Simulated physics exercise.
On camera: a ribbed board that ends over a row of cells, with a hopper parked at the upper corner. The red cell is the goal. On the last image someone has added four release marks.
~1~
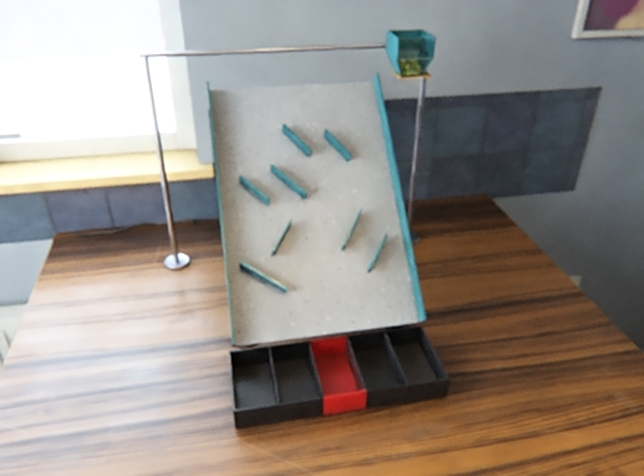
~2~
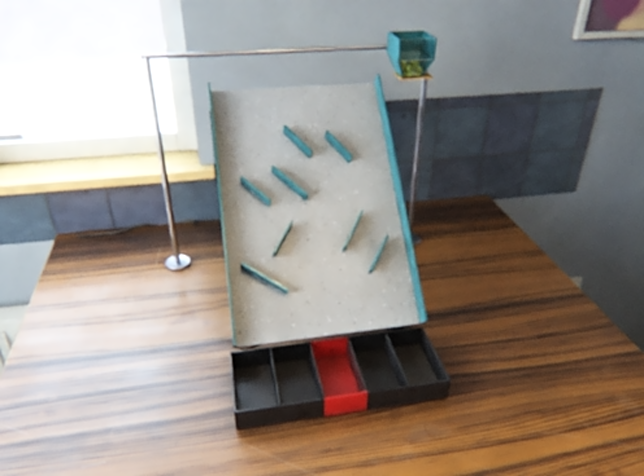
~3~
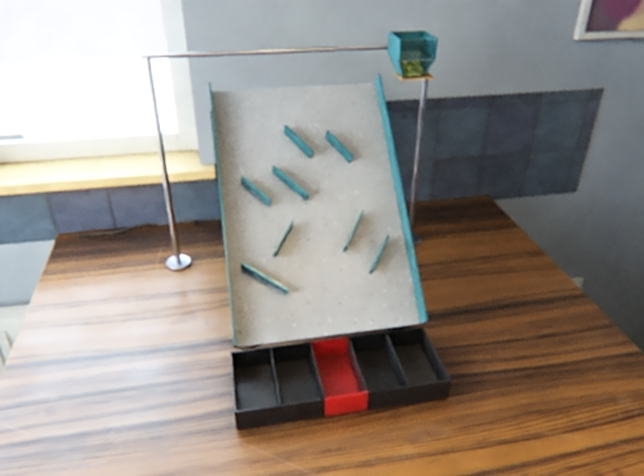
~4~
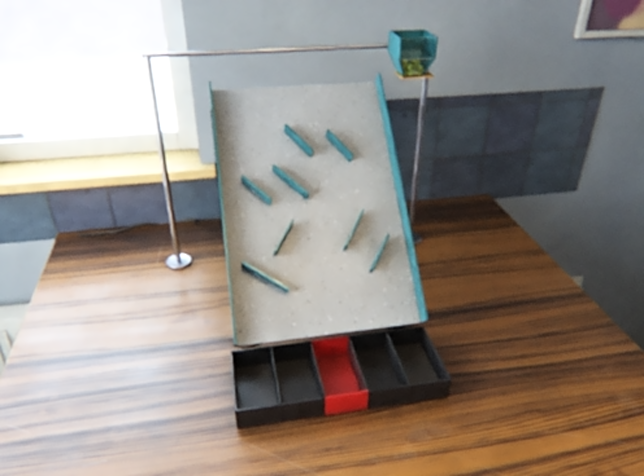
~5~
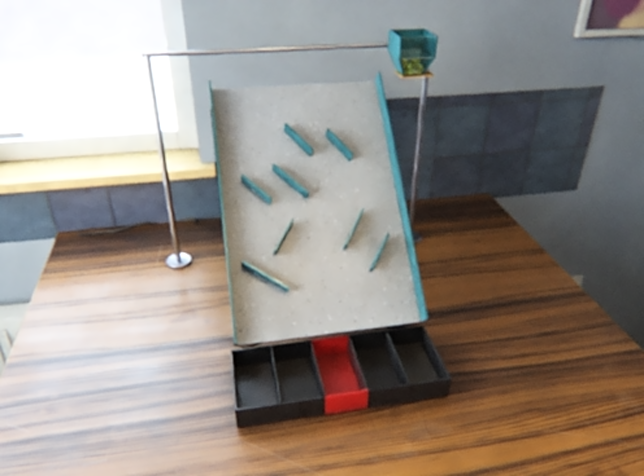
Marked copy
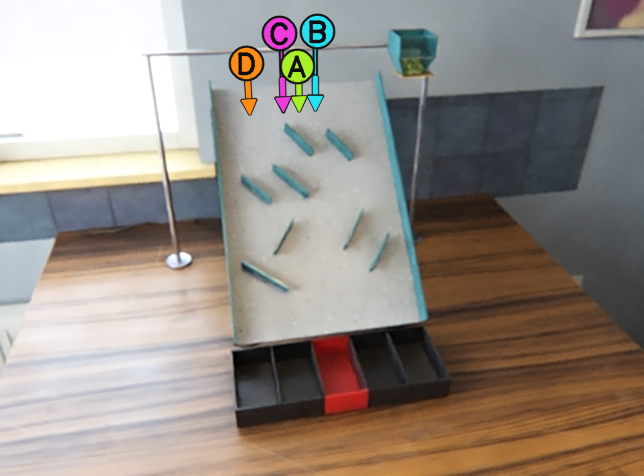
The video shows a tilted grey board with teal ribs above a row of black cells with a red one in the middle, and a small teal hopper at the upper right, while nothing visibly moves.
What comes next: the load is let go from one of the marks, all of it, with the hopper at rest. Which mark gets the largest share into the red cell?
Use mark C.
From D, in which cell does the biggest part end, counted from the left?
It is the third one.
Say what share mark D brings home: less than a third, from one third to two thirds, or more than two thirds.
Mark D gives from one third to two thirds.
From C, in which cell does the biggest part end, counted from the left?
It is the third one.
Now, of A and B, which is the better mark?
That is mark A.
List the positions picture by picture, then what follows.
The first frame shows hopper (408, 66), dried peas, door shut.
The second frame shows ribs (284, 125) to (312, 152), (327, 130) to (352, 156), (241, 177) to (270, 200).
The third frame shows ribs (273, 165) to (309, 195), (275, 252) to (293, 221), (346, 247) to (364, 210).
The fourth frame shows ribs (242, 262) to (289, 289), (373, 268) to (389, 234).
The fifth frame shows red cell (347, 401), number 3 of 5 from the left.
On the marked copy, mark A meets the board at (299, 106); mark B meets the board at (315, 105); mark C meets the board at (283, 106); mark D meets the board at (249, 108).
With A, roughly half in the red cell, roughly half in other cells, just a few outside the box.
With B, roughly a third in the red cell, roughly half in other cells, about a tenth outside the box.
With C, roughly two thirds in the red cell, roughly a quarter in other cells, about a tenth outside the box.
With D, roughly half in the red cell, roughly a third in other cells, about a tenth outside the box.
